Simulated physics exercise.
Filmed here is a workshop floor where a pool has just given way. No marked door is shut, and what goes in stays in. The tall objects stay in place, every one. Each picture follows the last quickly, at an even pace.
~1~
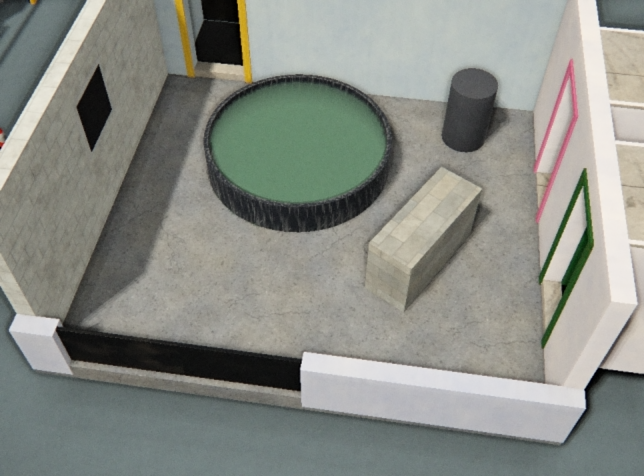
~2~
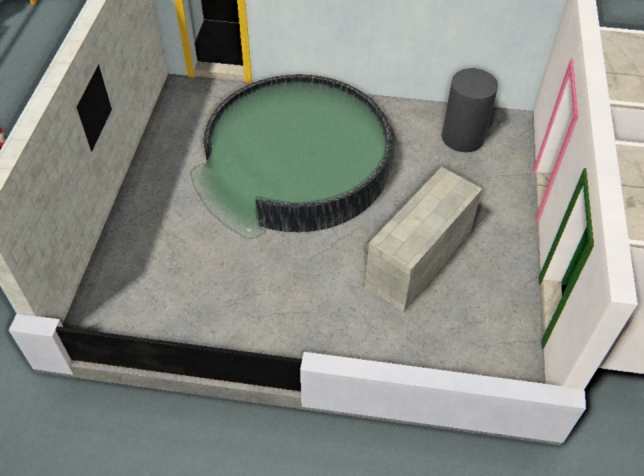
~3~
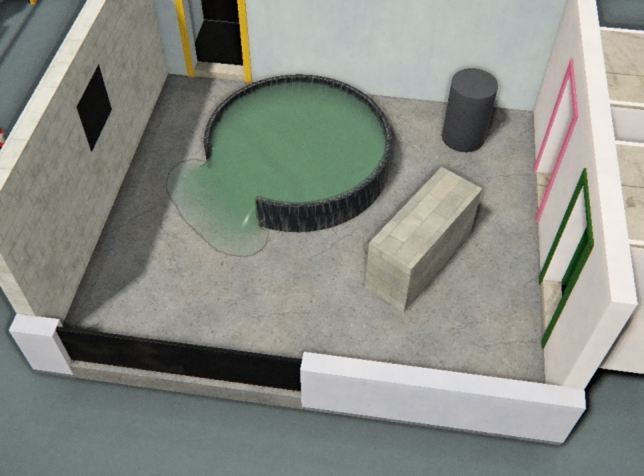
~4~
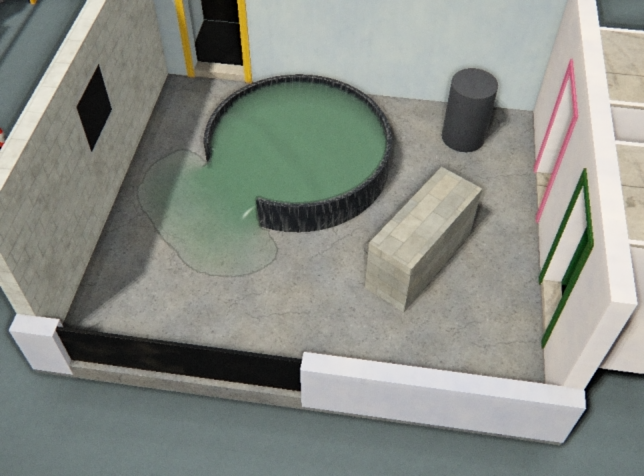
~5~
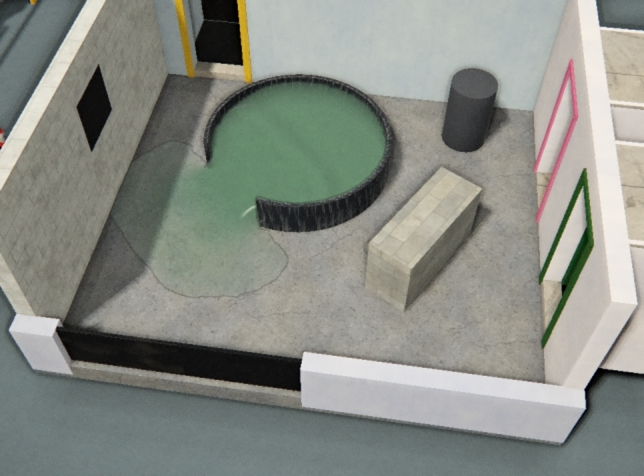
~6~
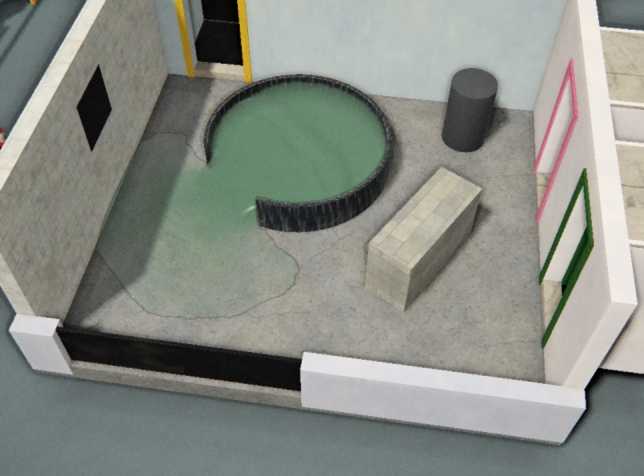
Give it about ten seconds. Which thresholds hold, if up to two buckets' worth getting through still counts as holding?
The yellow door holds; the pink door holds; the green door holds.
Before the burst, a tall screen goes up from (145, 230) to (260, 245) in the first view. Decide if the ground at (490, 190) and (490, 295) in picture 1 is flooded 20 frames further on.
Untouched, then untouched.
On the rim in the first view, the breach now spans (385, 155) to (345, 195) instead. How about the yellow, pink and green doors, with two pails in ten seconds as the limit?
Result - yellow door does not reach it, pink door tops the mark, green door does not reach it.
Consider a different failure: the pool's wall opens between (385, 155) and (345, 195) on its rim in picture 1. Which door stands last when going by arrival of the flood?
My pick is the yellow one.
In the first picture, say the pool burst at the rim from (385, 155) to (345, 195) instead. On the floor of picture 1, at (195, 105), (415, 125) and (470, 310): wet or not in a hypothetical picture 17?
Point by point: Unwetted; unwetted; unwetted.
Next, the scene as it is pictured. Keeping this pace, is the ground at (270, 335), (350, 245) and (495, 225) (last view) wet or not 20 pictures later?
First spot soaked, second not wet, third not wet.
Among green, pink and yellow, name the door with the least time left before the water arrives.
Answer: The yellow door.
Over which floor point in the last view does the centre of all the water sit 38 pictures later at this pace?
The balance point is around (273, 228).
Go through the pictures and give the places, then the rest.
The round tank at (298, 139) is whole and still, in the first picture.
The front is at (257, 233), out from the gap at (225, 194), in the second picture.
The front is at (249, 249), out from the gap at (225, 195), in the third picture.
Water pours out at (225, 195) and has run to (226, 271), in the fourth picture.
Water pours out at (225, 195) and has run to (113, 207), in the fifth picture.
Water pours out at (225, 195) and has run to (153, 306), in the sixth picture.
A moment on, water covers 30 % of the floor; the yellow door not reached, the pink door not reached, the green door not reached.
Next, water covers 30 % of the floor; the yellow door not reached, the pink door not reached, the green door not reached.
Then, water covers 50 % of the floor; the yellow door wet at the sill, nothing in, the pink door not reached, the green door not reached.
Later, water covers 85 % of the floor; the yellow door wet at the sill, nothing in, the pink door wet at the sill, nothing in, the green door under two buckets in.
In the end, water covers 100 % of the floor; the yellow door wet at the sill, nothing in, the pink door under two buckets in, the green door under two buckets in.
